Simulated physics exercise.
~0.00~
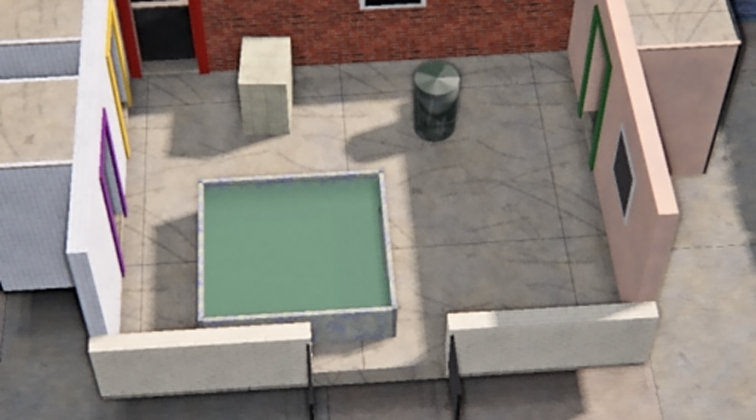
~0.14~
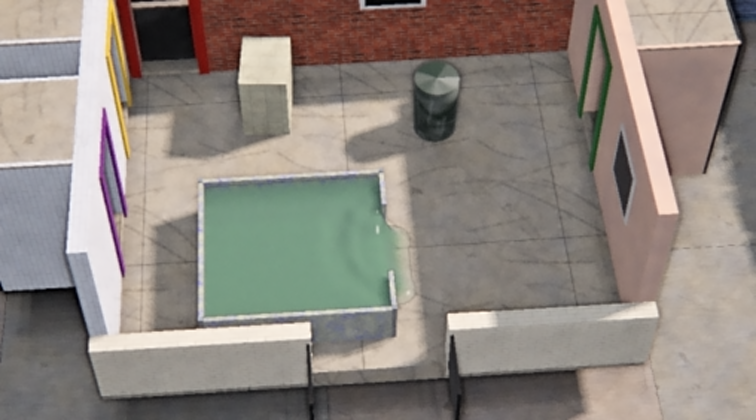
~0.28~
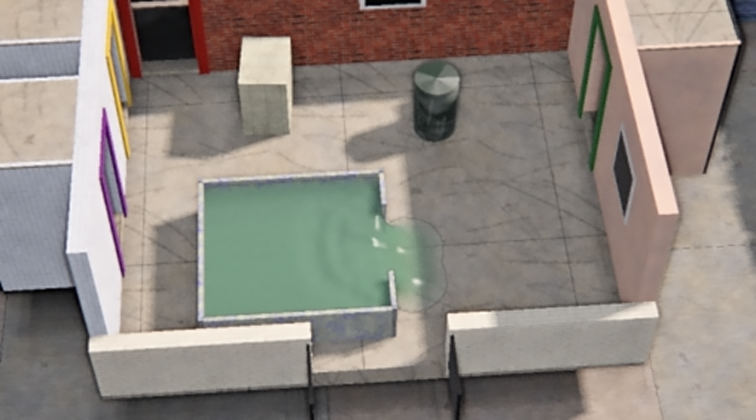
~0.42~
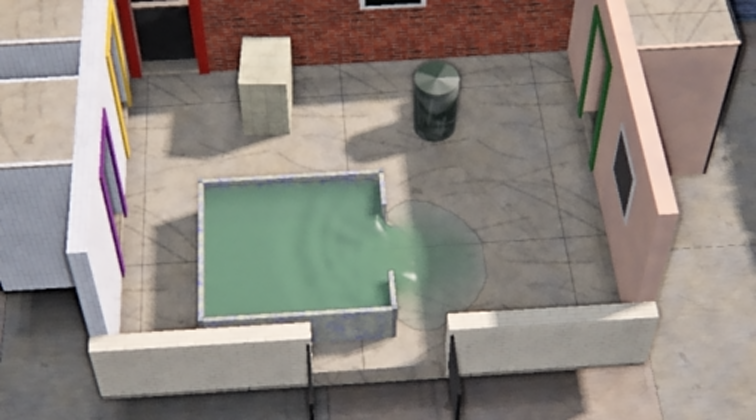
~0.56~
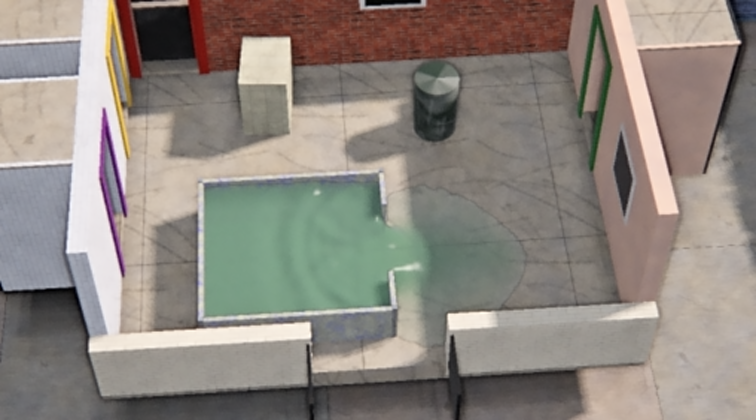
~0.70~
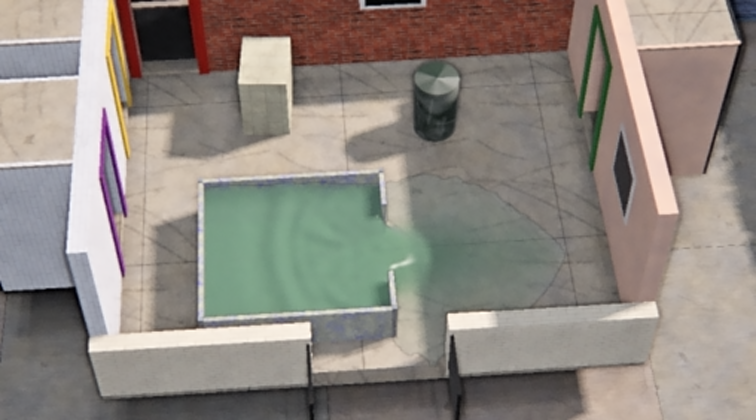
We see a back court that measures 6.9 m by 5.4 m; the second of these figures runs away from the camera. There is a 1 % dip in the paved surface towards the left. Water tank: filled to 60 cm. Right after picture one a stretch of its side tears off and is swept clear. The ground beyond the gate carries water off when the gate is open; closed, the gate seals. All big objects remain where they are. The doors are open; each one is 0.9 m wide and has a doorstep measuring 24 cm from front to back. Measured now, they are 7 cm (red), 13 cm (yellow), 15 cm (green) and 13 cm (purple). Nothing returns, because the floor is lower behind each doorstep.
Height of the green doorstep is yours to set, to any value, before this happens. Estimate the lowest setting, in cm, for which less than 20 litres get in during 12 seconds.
Around 12.5 cm.
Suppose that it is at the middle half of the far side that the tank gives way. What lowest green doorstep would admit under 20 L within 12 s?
The answer is some 7.5 cm.
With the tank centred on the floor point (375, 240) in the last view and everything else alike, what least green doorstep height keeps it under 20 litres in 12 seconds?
Then it needs to be around 13.0 cm high.
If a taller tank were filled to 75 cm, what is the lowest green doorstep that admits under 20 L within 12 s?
Then a height close to 16 cm.
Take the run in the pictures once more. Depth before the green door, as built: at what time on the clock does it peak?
Crest at t of about 2.8 s.
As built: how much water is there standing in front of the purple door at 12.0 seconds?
Depth: Near 10.0 cm.
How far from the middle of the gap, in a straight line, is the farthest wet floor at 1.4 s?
Front distance: Approx. 3.4 m.
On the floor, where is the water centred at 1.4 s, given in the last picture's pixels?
(341, 268), roughly.
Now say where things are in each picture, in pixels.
Still water, 60 cm deep, in the water tank at (295, 246); the green door at (594, 95) is dry, in the first frame.
Water pours out at (385, 256) and has run 0.3 m, to (408, 295); about 8 cm deep outside, 60 cm at the back, in the second frame.
The gap is at (385, 259), the front 0.8 m out at (441, 283); the back of the water tank holds 60 cm, in the third frame.
The gap is at (385, 259), the front 1.3 m out at (480, 280); the back of the water tank holds 60 cm, in the fourth frame.
The gap is at (385, 259), the front 1.9 m out at (520, 263); the back of the water tank holds 60 cm, in the fifth frame.
The gap is at (385, 258), the front 2.4 m out at (557, 257); the back of the water tank holds 60 cm; 1.8 m in a straight line remain to the green door at (594, 95), in the sixth frame.
After 1.4 s water covers 30 % of the floor, deepest (36 cm) near (392, 265); it has not reached the green door.
After 3.0 s water covers 40 % of the floor, deepest (30 cm) near (616, 292); 17 cm at the green door, 2 litres in over its 15 cm doorstep.
After 12.0 s water covers 95 % of the floor, deepest (16 cm) near (127, 183); 9 cm at the green door, 4 litres in over its 15 cm doorstep.
At the green door as built, the water arrived by 1.7 s and peaked near 17 cm at 2.8 s.
Run again over the same 12 s with other heights there, 43 litres in over 10.5 cm, 8 litres over 14 cm. The limit of 20 litres is kept from about 12.5 cm up.
